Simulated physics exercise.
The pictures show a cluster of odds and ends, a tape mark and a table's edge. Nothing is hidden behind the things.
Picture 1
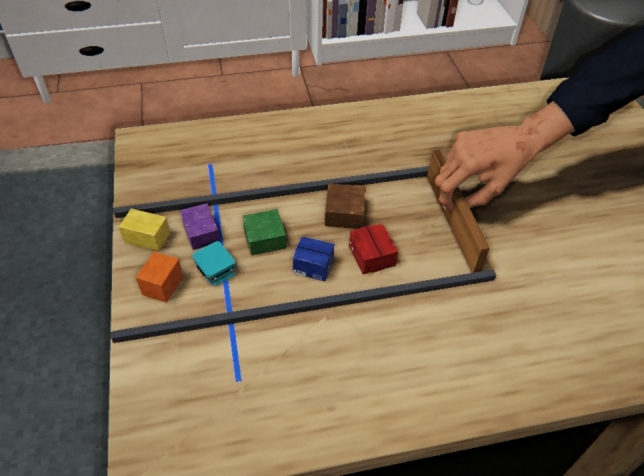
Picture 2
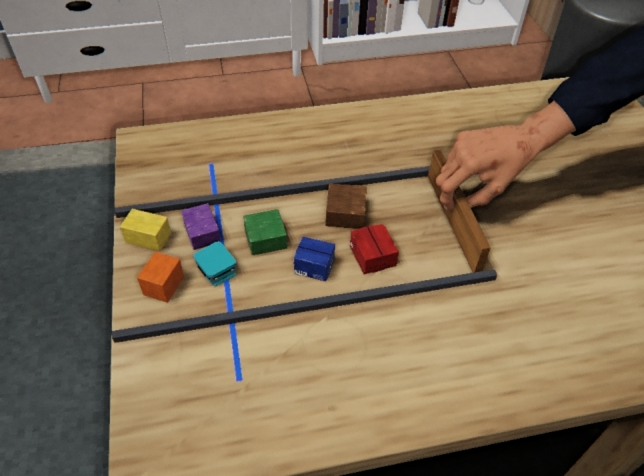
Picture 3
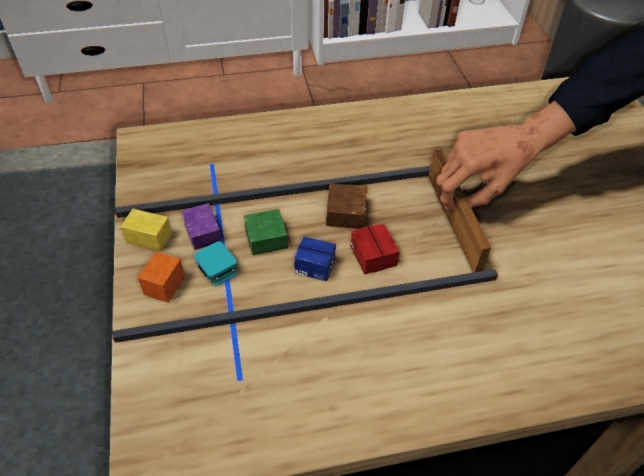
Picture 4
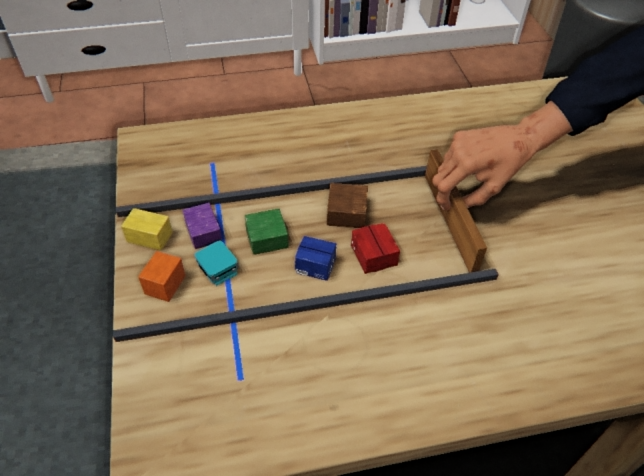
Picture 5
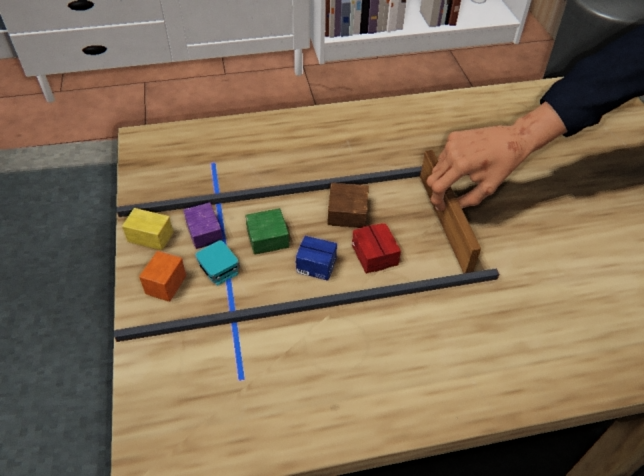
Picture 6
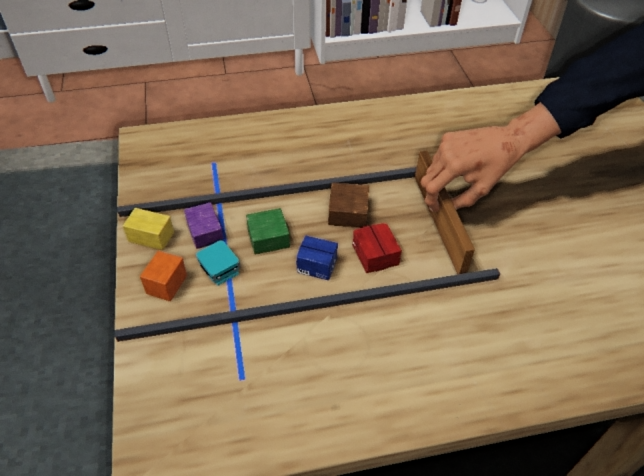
To begin with, a hand holds a wooden board upright at the right end of two dark rails, with eight colourful blocks lying still between them near a blue tape line. Then the hand slides the board slightly left toward the blocks, which stay in place, a gap still separating them.
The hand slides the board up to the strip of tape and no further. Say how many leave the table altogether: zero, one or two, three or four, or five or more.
The number that fall off is one or two.
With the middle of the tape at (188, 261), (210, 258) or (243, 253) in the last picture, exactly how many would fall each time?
Down on the floor: 3, 2 and 0.
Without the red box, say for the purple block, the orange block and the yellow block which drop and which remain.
The purple block survives; the orange block does not fall; the yellow block falls.
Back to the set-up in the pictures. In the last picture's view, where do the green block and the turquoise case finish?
About (165, 247), and the other about (133, 275).
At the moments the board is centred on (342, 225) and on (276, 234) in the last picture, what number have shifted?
The counts are 3 and 8.
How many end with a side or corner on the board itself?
In contact: 2.
Soon after, none off yet; yellow block at rest near (149, 229); orange block at rest near (164, 276); purple block at rest near (204, 225).
After that, none off yet; yellow block displaced a little near (127, 229); orange block displaced about its own width near (133, 288); purple block displaced about its own width near (163, 227).
In the end, the number that fall off is one or two; gone, orange block and yellow block.
